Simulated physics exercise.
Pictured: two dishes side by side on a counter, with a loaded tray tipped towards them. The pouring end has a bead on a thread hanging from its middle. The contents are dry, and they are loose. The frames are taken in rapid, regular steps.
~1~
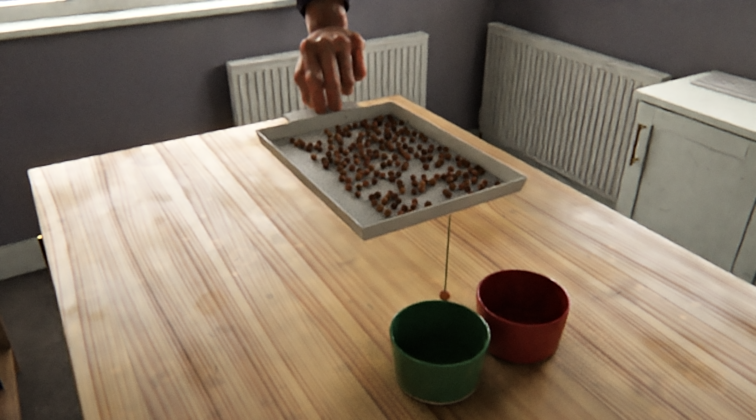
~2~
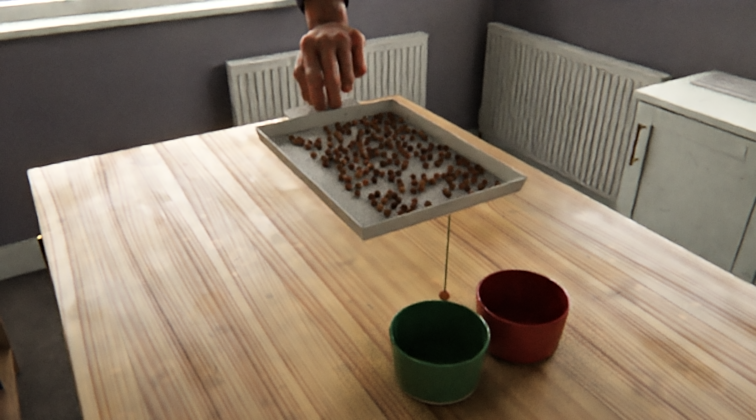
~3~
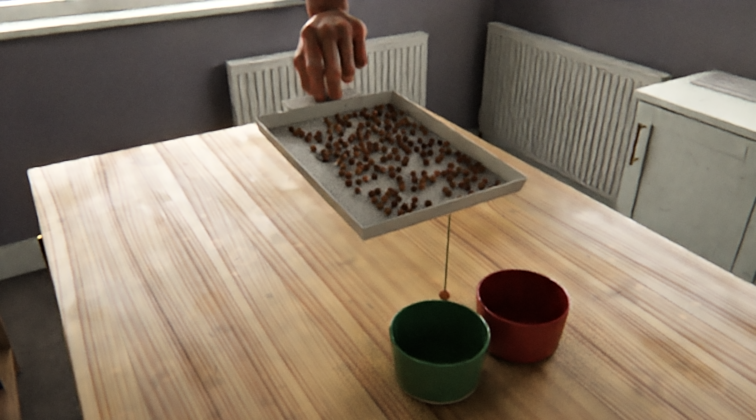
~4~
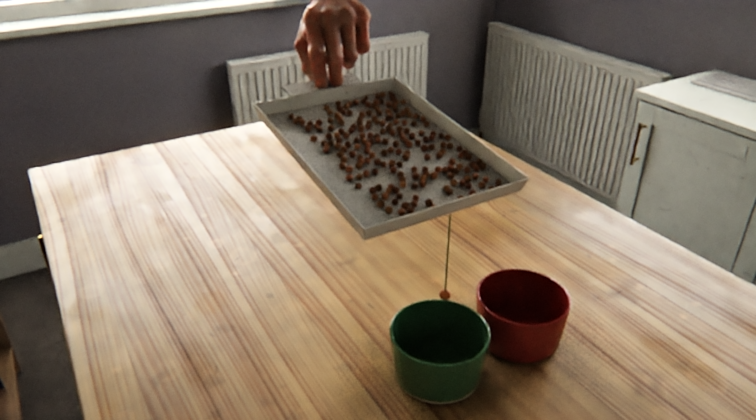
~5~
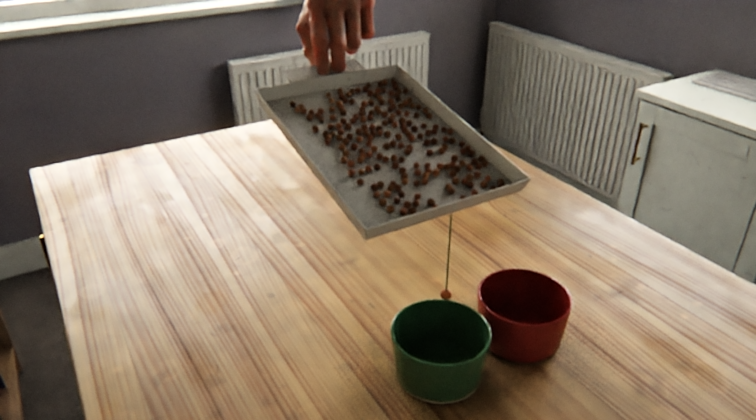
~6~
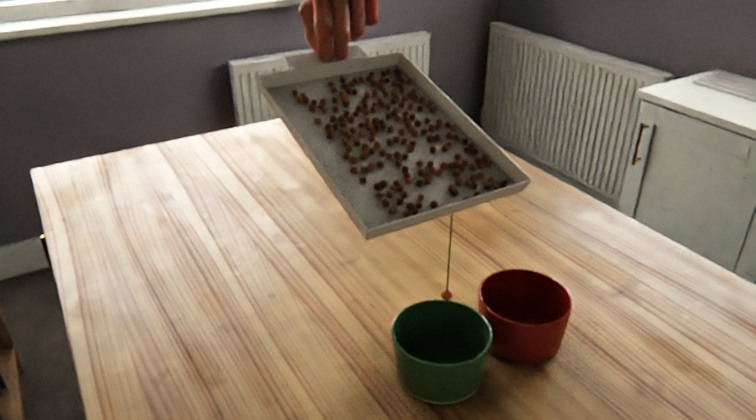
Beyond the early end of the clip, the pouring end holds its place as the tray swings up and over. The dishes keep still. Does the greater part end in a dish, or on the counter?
Turns out most of it gets caught in the end.
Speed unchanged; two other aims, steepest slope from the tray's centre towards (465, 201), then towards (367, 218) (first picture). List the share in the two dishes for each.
The first try yields 90 percent and the second 10 percent.
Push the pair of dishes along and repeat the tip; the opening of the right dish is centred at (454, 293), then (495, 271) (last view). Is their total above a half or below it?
Taking the tries in order: A minor share, followed by a minor share.
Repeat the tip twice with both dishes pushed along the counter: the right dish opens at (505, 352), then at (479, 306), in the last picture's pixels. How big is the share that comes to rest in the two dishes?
Trial 1 about 40 %, trial 2 about 50 %.
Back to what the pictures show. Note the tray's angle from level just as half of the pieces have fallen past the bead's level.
A tilt of roughly 110°.
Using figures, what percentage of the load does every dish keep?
Left dish: 40; right dish: 30 percent.
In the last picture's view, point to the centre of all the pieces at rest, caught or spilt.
About (466, 369).
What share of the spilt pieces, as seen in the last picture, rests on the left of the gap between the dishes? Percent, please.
Share on the left: Near 40 %.
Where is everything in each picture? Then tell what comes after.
The first frame shows corners of the pouring end at (364, 224) and (522, 176), level; middle of the load at (384, 156), cereal balls; left dish at (468, 379); right dish at (553, 339); bead on its thread at (445, 295).
The second frame shows corners of the pouring end at (364, 224) and (522, 176), level; middle of the load at (384, 154).
The third frame shows corners of the pouring end at (365, 225) and (522, 176), tipped barely, level across its low end; middle of the load at (384, 149).
The fourth frame shows corners of the pouring end at (366, 225) and (523, 177), tipped a little, level across its low end; middle of the load at (385, 142).
The fifth frame shows corners of the pouring end at (367, 225) and (525, 177), tipped a little, level across its low end; middle of the load at (388, 134).
The sixth frame shows corners of the pouring end at (369, 227) and (527, 178), tipped clearly, level across its low end; middle of the load at (391, 129); left dish at (470, 378); right dish at (555, 339).
Soon after the last picture, tray tipped steeply; nearly all on the tray; a stray few in the left dish; a stray few in the right dish; a stray few outside both; a stray few in the air.
A little later, tray tipped right over; most on the tray; a small part in the left dish; a stray few in the right dish; a small part outside both; a small part in the air.
Later still, tray tipped past a quarter turn; about half in the left dish; about a quarter in the right dish; about a quarter outside both.
At rest, tray tipped past a quarter turn; about half in the left dish; about a quarter in the right dish; about a quarter outside both.
